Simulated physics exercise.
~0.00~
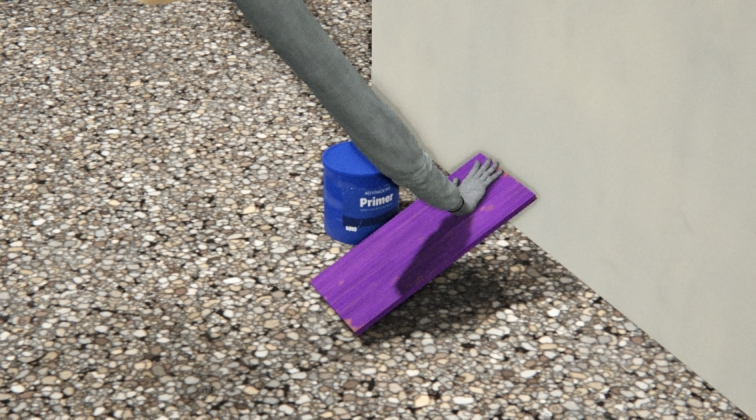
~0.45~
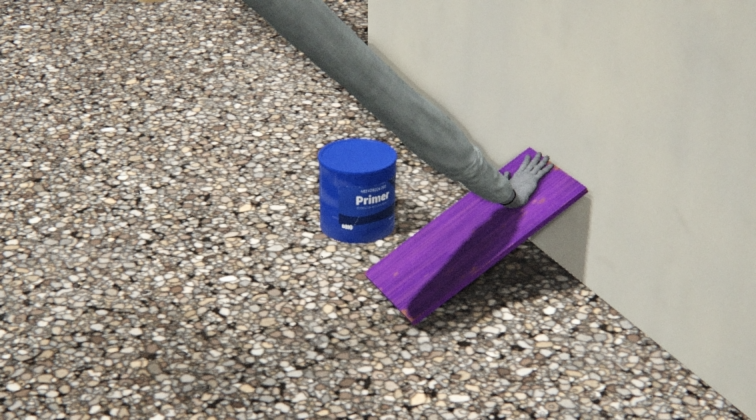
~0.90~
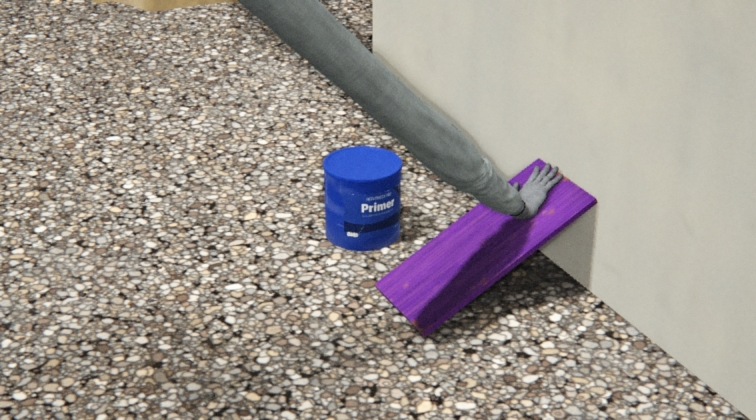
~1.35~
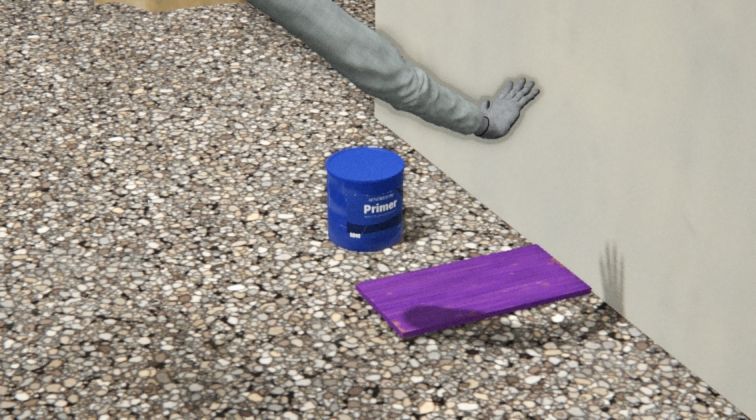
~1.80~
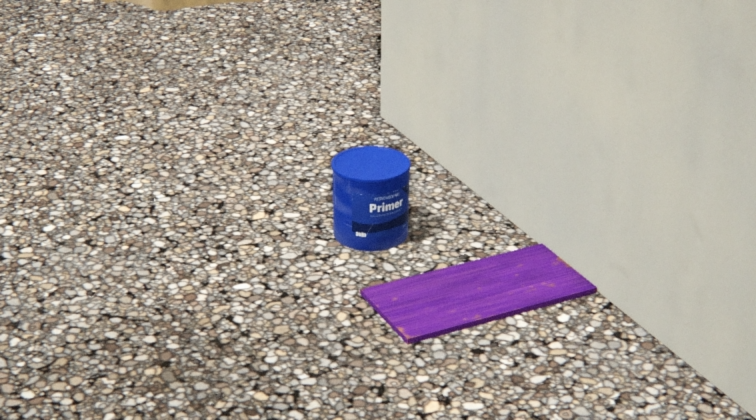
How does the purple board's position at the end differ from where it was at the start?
At the start the purple board is held up at a slant by a hand, close to the blue pail. By the end it lies flat on the pebbly ground at the foot of the wall, farther right and lower in view.
